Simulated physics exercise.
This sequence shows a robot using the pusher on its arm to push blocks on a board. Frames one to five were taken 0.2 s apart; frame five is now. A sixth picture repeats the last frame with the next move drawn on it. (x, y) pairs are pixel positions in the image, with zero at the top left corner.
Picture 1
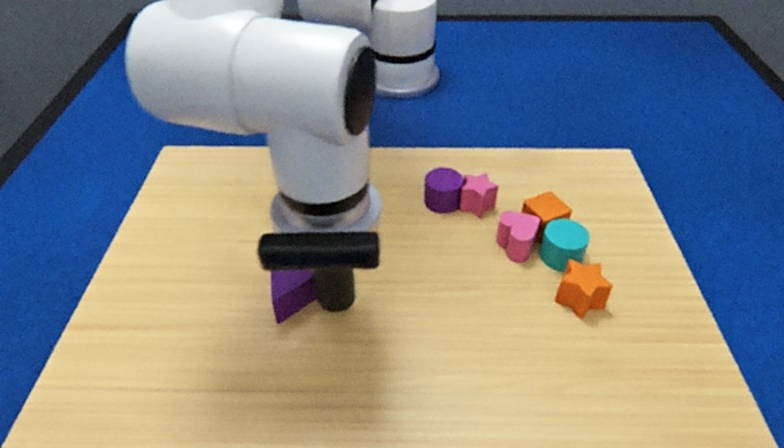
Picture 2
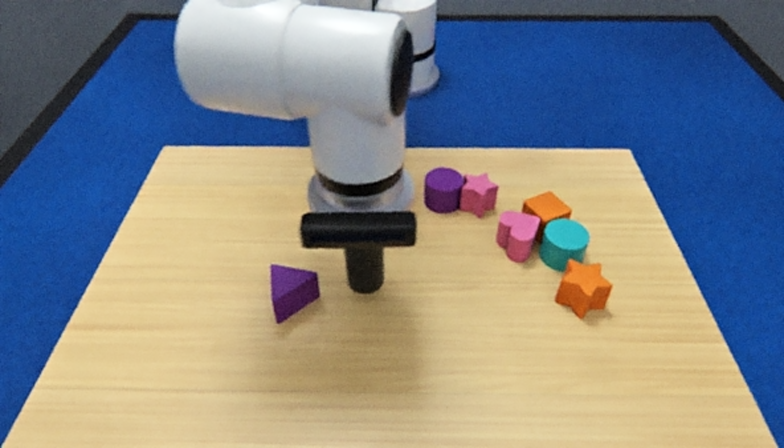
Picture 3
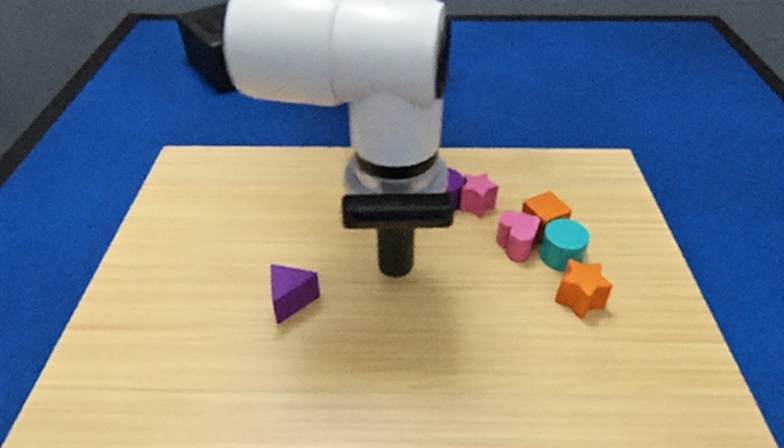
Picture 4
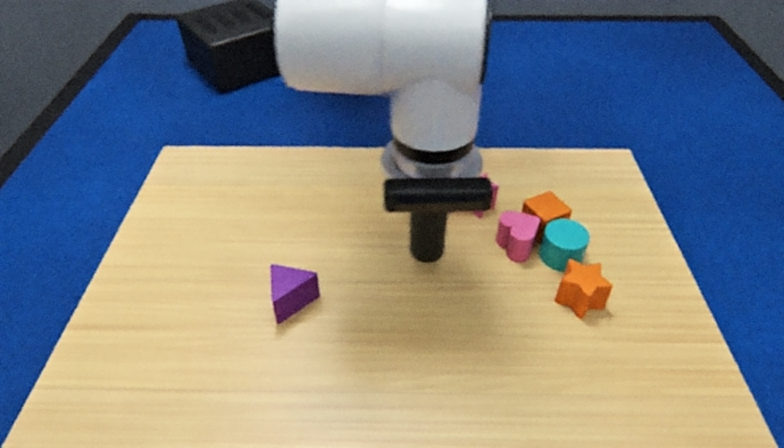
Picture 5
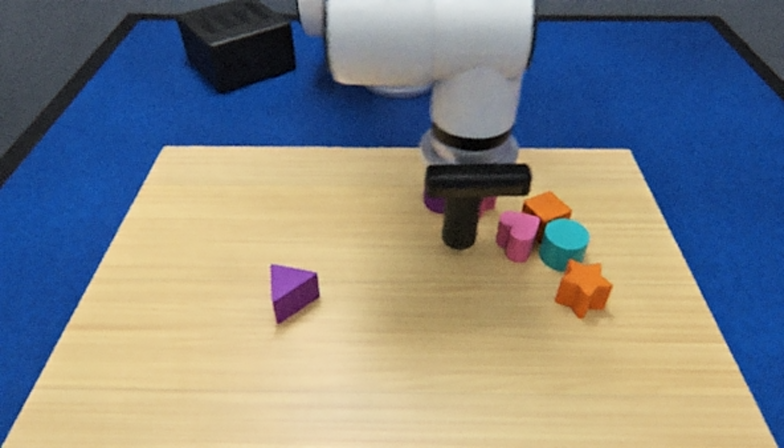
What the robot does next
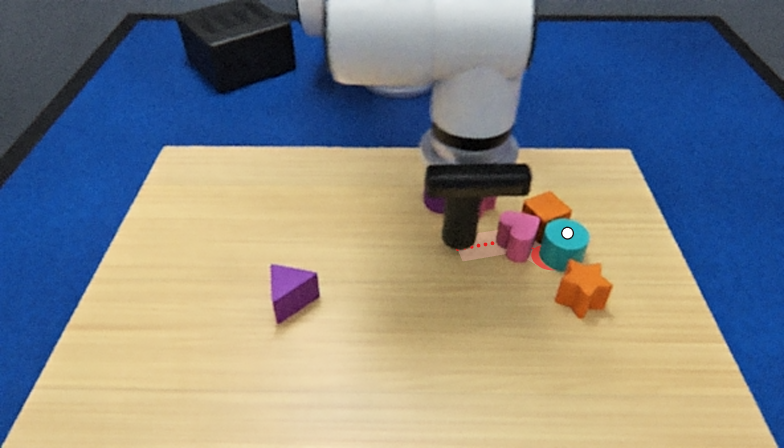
At first, a white robot arm holds its black pusher beside a purple triangular block on a wooden board. The arm then glides right and slightly away, passing in front of the purple disc and pink star, and ends just left of the pink heart block, while all the blocks stay still.
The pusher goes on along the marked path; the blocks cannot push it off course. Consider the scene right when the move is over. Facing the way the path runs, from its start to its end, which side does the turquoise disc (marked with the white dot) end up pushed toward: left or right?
It slides rightward.
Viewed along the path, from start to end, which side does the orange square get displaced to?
It gets pushed left.
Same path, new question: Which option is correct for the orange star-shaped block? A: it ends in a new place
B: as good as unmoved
I choose B.
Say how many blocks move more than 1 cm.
Three or more move.
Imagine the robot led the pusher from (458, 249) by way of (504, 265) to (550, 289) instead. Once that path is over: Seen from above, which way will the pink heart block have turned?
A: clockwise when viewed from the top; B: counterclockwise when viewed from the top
The answer is B.
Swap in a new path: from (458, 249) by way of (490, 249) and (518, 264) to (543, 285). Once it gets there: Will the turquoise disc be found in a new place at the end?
Yes, I think so.
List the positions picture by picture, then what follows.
The first picture shows tip of the pusher (337, 299), middles of tops, pink heart block (521, 224), orange square (548, 205), turquoise disc (568, 233), orange star-shaped block (587, 276).
The second picture shows pusher (366, 281), nothing pushed.
The third picture shows pusher (396, 265), nothing pushed.
The fourth picture shows pusher (427, 251), nothing pushed.
The fifth picture shows pusher (459, 239), pink heart block (521, 224), orange square (548, 205), turquoise disc (568, 233), orange star-shaped block (587, 276).
The line goes from (458, 249) by way of (488, 244) and (520, 243) to (549, 257); the dot is on the turquoise disc.
On the path given first. One third of the way, pusher (490, 234); pink heart block (527, 224), turned 15° clockwise.
Two thirds of the way, pusher (522, 233); pink heart block (557, 220), turned 15° clockwise; orange square (570, 201), turned 25° anticlockwise; turquoise disc (591, 239).
At the end, pusher (552, 247); pink heart block (579, 223); orange square (577, 199), turned 45° anticlockwise; turquoise disc (616, 245); orange star-shaped block unmoved.
